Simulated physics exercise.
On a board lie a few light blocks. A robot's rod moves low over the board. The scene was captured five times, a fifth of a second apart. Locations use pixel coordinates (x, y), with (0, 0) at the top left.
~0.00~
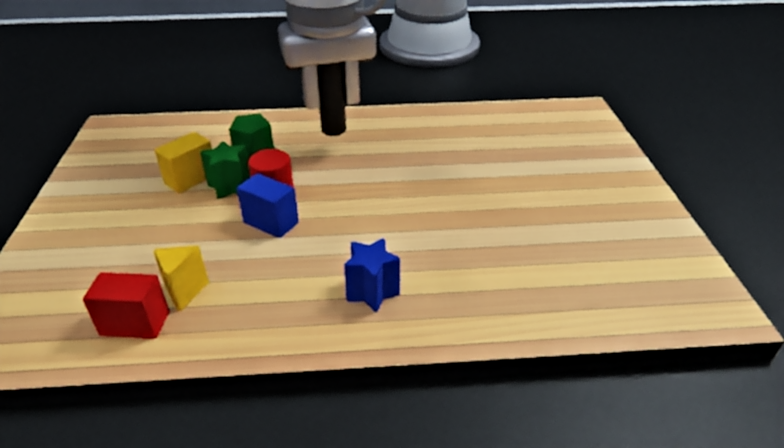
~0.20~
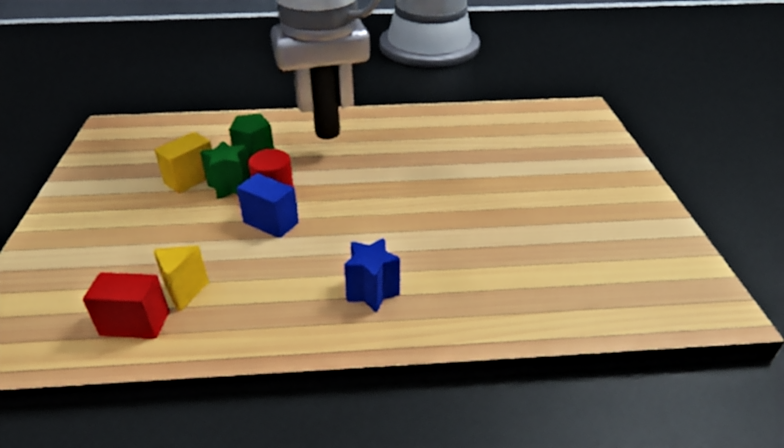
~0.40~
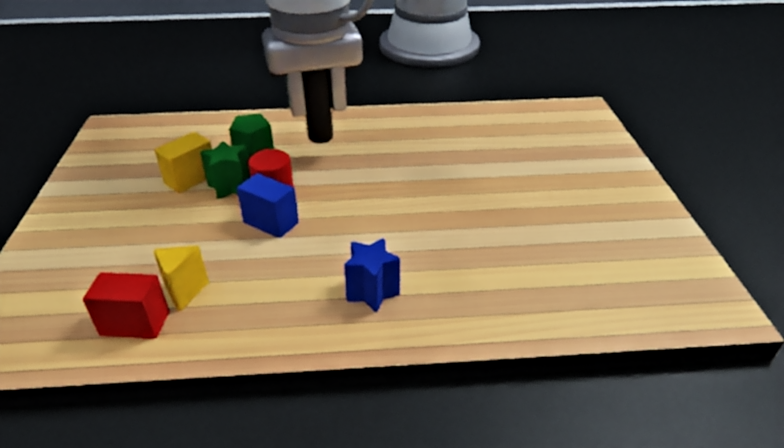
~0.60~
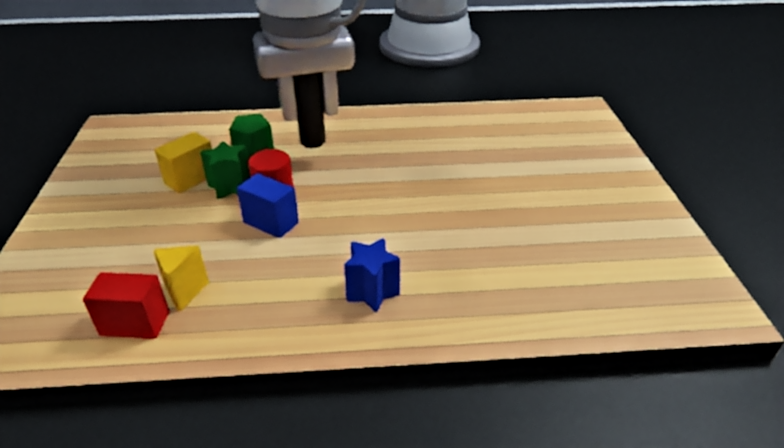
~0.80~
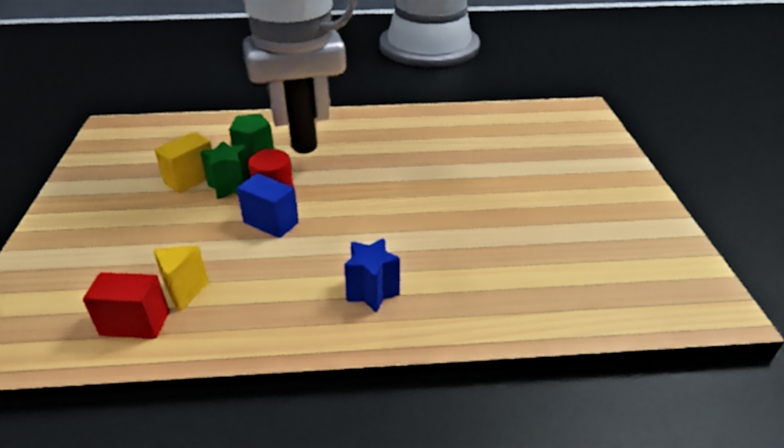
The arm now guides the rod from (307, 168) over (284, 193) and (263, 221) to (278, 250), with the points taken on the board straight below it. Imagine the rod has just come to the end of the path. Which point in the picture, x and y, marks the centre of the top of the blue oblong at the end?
My best guess is (246, 231).
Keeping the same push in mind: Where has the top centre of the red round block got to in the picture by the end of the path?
Around pixel (217, 190).
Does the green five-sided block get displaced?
No.
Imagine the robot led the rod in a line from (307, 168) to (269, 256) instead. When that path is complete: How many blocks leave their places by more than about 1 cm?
My guess is two.
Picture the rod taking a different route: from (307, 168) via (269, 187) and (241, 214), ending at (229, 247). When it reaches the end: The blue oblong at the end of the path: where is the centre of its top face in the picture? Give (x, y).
Around (257, 207).
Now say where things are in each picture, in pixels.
In the first picture, lower end of the rod (334, 131), tops of blocks, green star (224, 152), green five-sided block (249, 122), blue oblong (265, 187), red round block (269, 159).
In the second picture, rod (328, 134), blocks as before.
In the third picture, rod (321, 138), blocks as before.
In the fourth picture, rod (313, 143), blocks as before.
In the fifth picture, rod (305, 148), green star (224, 152), green five-sided block (249, 122), blue oblong (265, 187), red round block (269, 159).
On the path given first. One third of the way, rod (281, 172); blue oblong (257, 192), turned 40° anticlockwise; red round block (248, 172).
Two thirds of the way, rod (259, 200); blue oblong (246, 209), turned 60° anticlockwise; red round block (218, 190).
At the end, rod (274, 228); green star not moved; green five-sided block not moved; blue oblong (246, 231), turned 15° clockwise; red round block (217, 190).
